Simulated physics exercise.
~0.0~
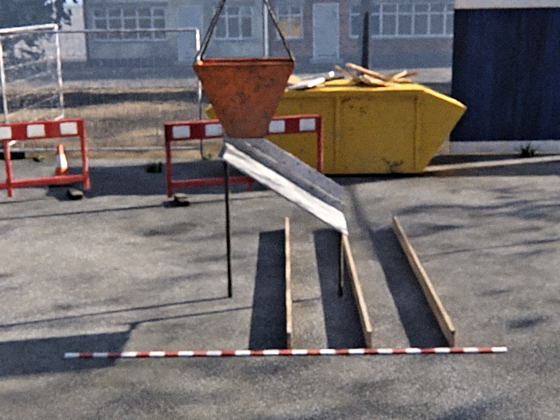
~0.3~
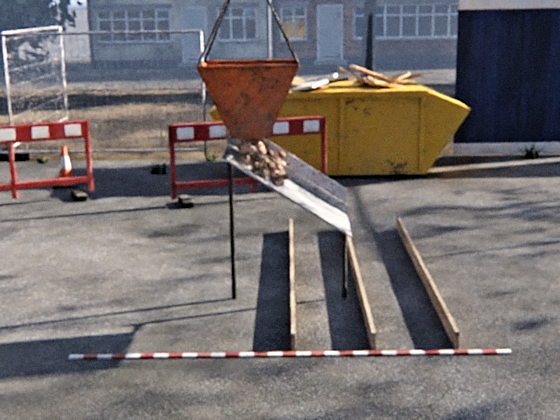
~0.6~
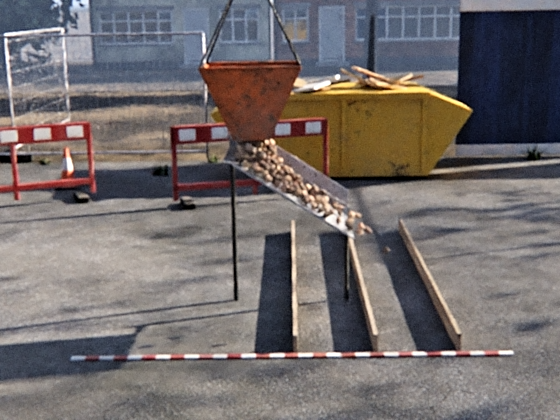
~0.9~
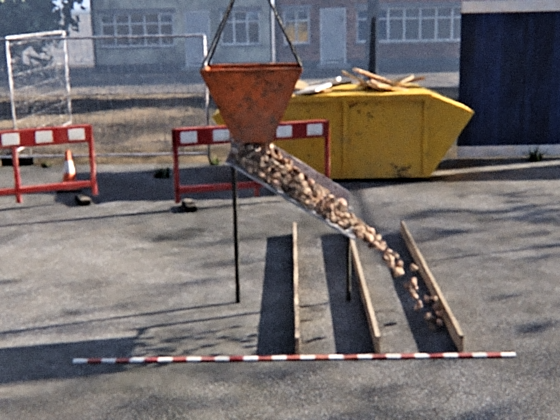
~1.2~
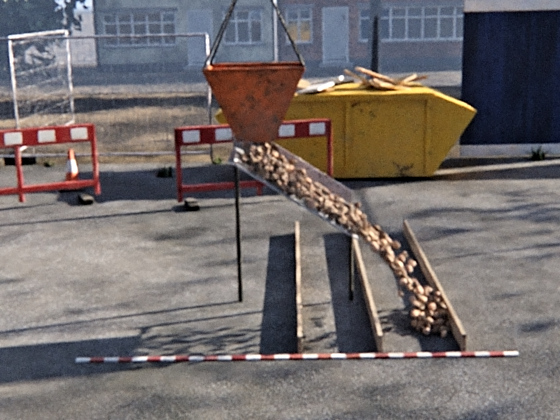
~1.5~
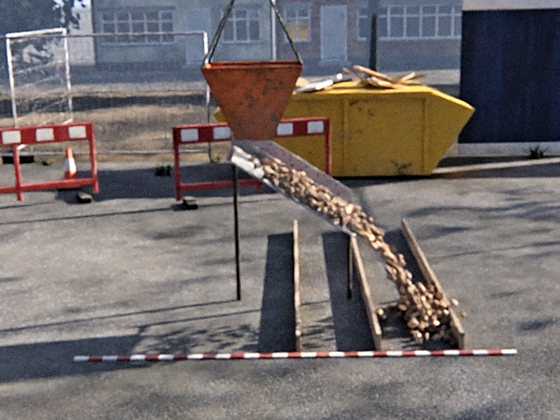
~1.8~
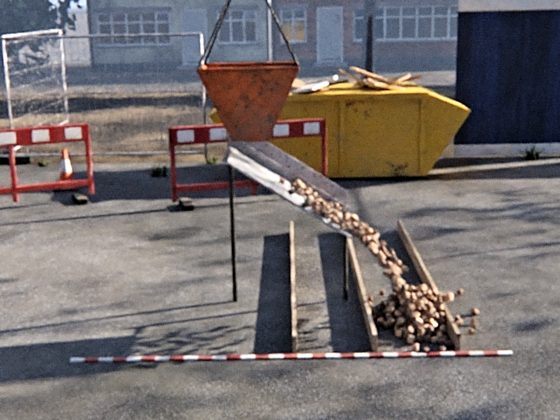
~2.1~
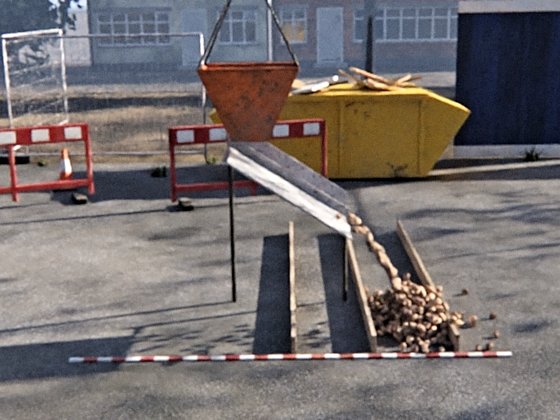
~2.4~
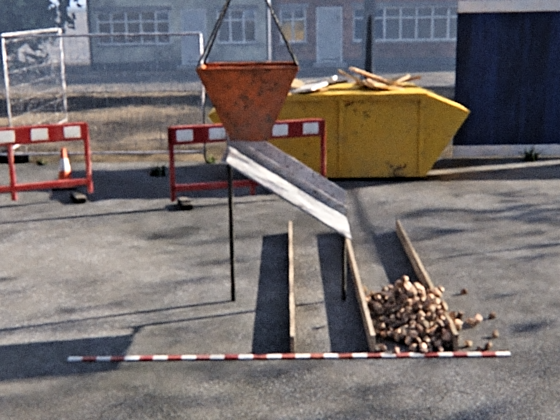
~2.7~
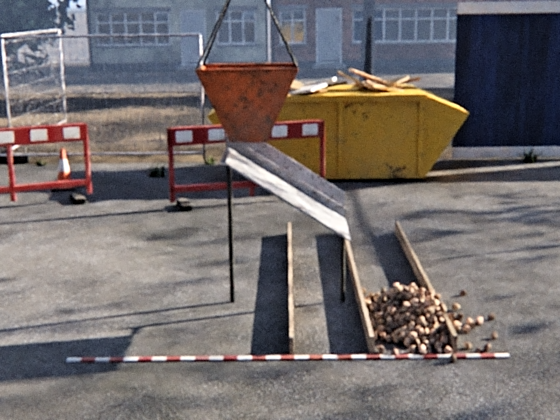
On a sunlit paved yard with red and white barriers and a yellow skip behind, an orange hopper hangs above a sloping metal chute, with three planks laid on the ground below. Brownish stones drop from the hopper onto the top of the chute and slide down to the right. They spill off the lower edge and land between the middle and right planks, where a heap builds. The chute empties from the top down as the last stones trickle off. Nearly all the stones end piled in the right bay, with a few scattered beyond the right plank.
